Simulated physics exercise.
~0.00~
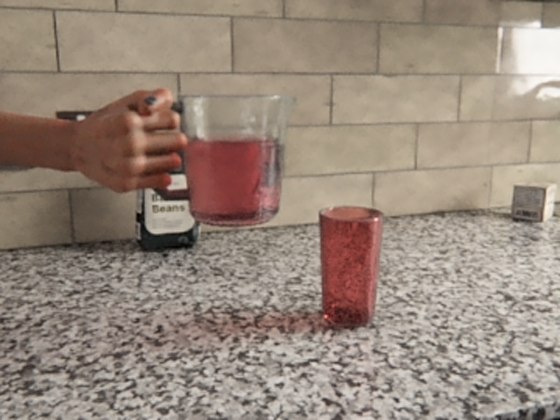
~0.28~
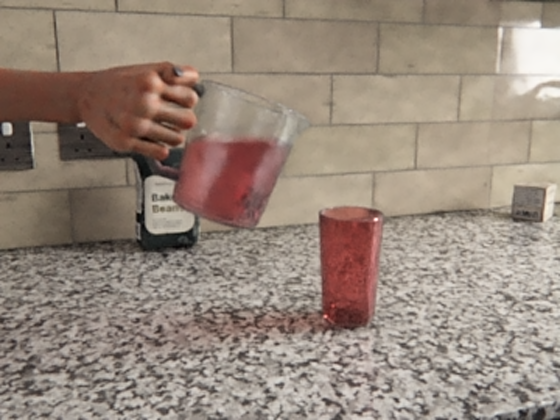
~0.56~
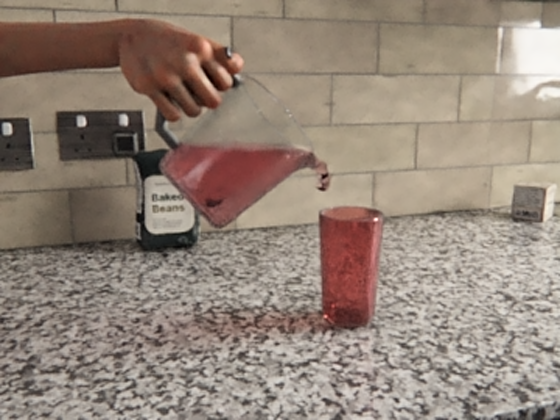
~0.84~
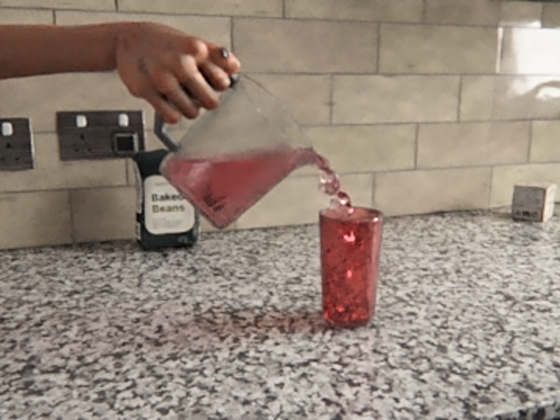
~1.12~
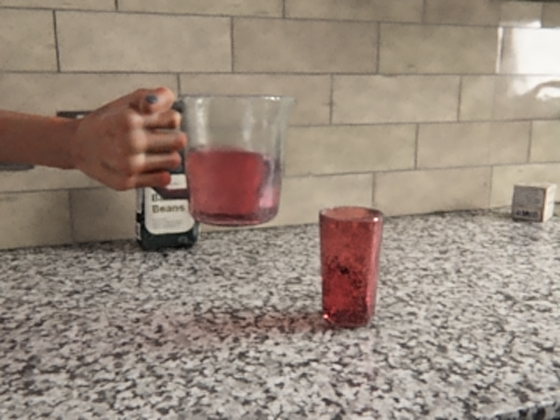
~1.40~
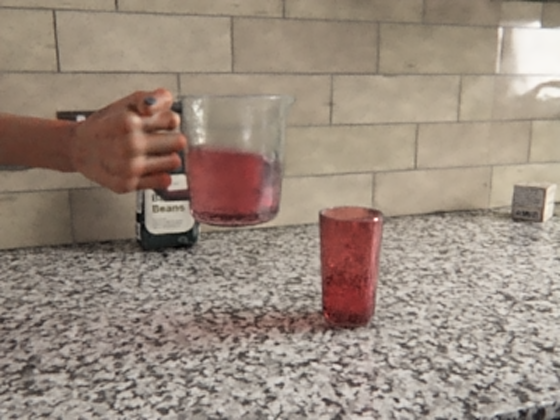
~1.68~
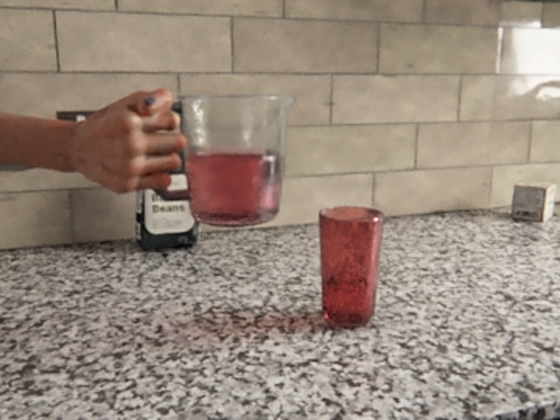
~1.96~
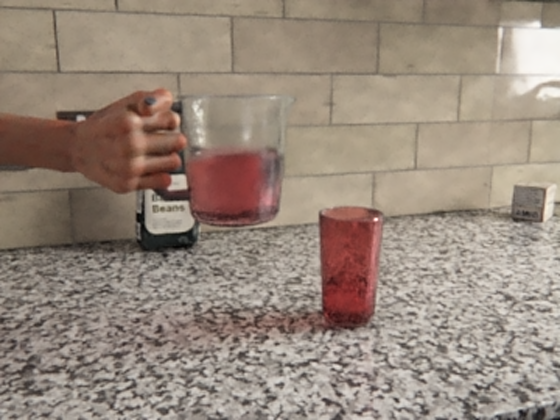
On a speckled kitchen worktop, a hand tipped a clear jug of pinkish-red liquid to the right, and a stream ran into a tall red glass. The hand then brought the jug level again and held it beside the glass, still partly full.
